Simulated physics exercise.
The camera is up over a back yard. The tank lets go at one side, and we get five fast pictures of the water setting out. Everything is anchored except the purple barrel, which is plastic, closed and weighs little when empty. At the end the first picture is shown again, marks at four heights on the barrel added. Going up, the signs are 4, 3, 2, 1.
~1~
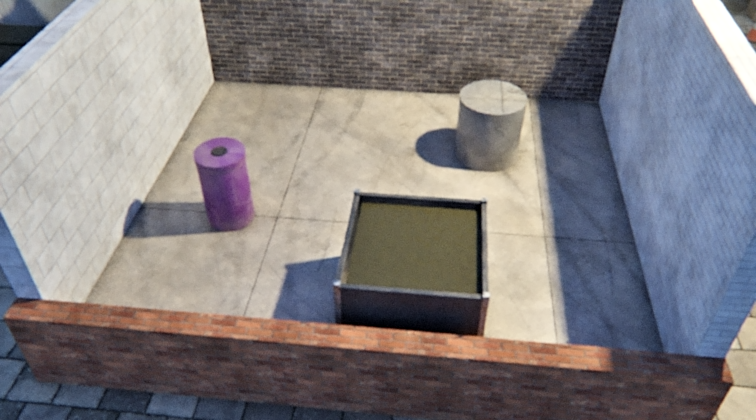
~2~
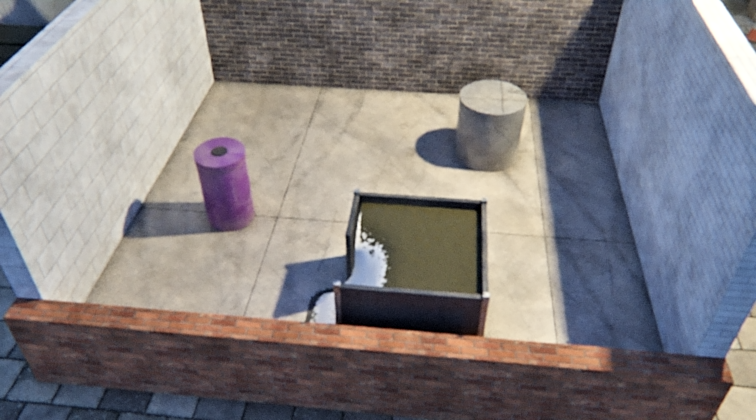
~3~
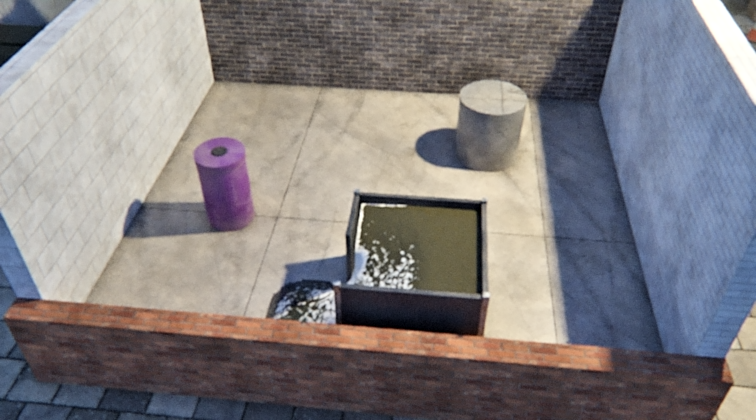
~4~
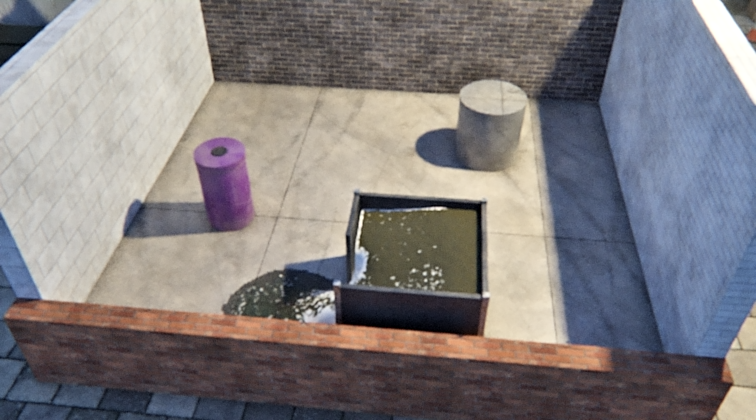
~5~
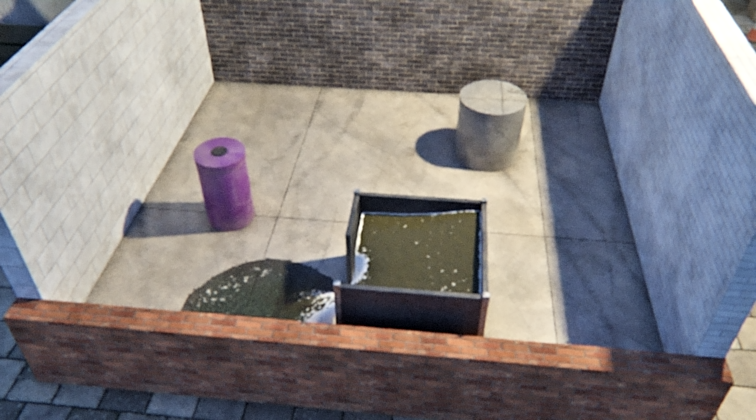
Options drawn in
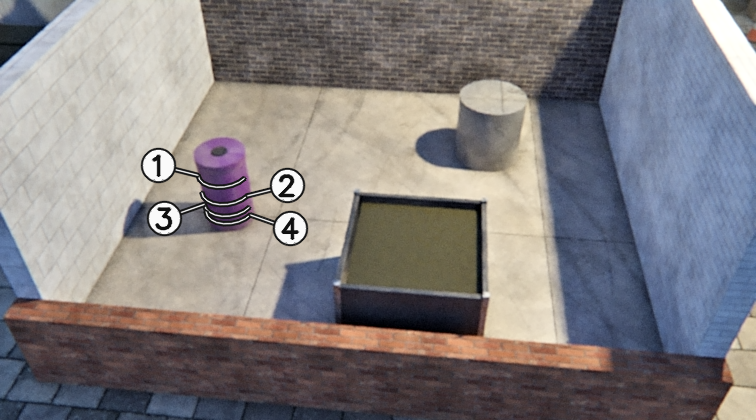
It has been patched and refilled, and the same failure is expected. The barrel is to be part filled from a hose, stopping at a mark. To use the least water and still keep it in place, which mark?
I would pick level 4.
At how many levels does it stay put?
All four.
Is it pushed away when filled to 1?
No, that is safe.
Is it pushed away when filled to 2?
No.
In white, 1 at (216, 187); 2 at (219, 204); 3 at (222, 216); 4 at (223, 223); from the bottom up 4, 3, 2, 1.
With 1, it does not move.
With 2, it does not move.
With 3, it does not move.
With 4, it does not move.
